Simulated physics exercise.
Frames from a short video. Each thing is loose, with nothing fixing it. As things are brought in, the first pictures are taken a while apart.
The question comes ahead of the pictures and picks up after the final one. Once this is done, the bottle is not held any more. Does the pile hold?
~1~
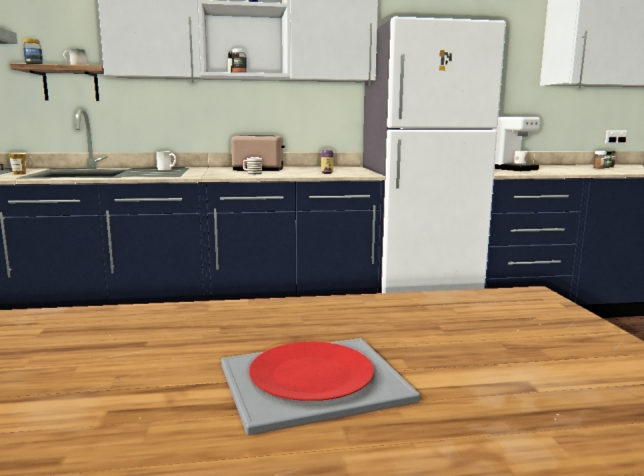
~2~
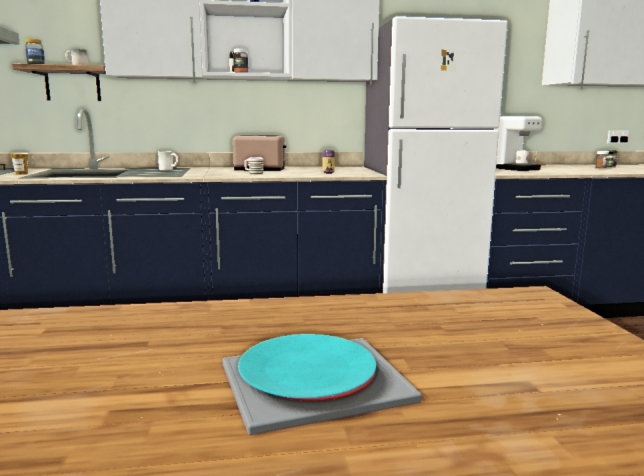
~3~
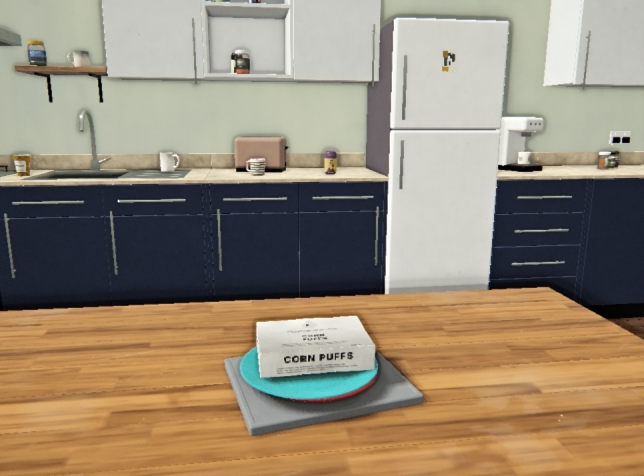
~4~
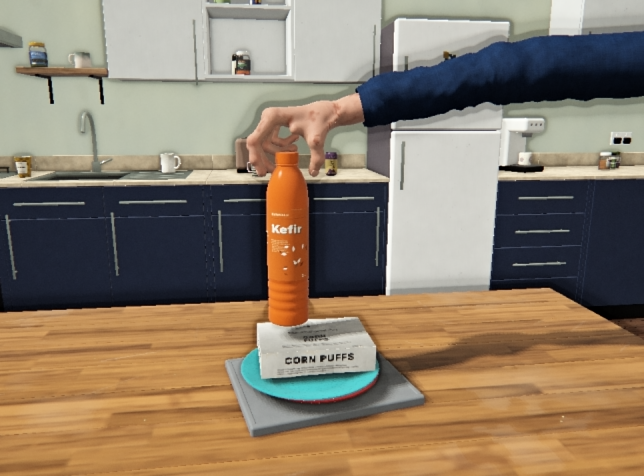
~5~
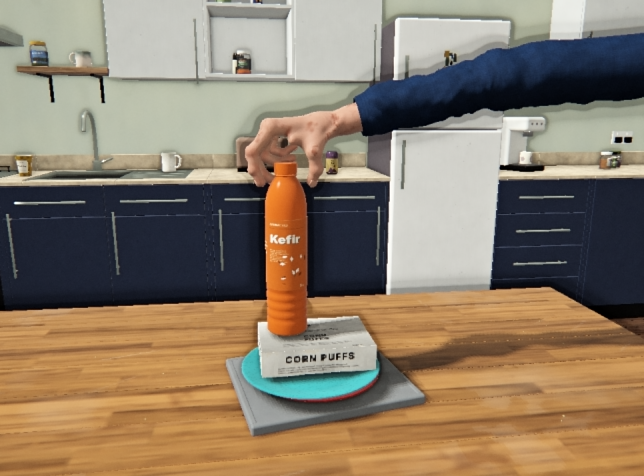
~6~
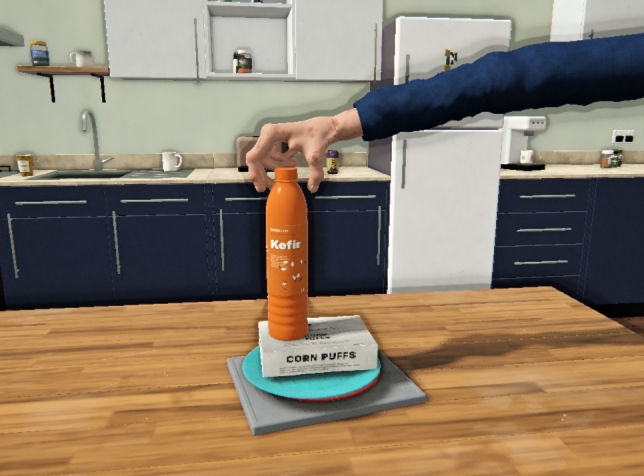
It will remain standing.
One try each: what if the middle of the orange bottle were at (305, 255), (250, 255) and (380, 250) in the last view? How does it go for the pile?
First the pile remains standing, second it topples, third it topples.
Then, 0.20 s on from there, no change.
Then, 0.60 s on from there, orange bottle resting near (287, 254).
In the end, all 5 unmoved. At the end, from the last picture's camera, orange bottle near (287, 254). The pile keeps its balance.
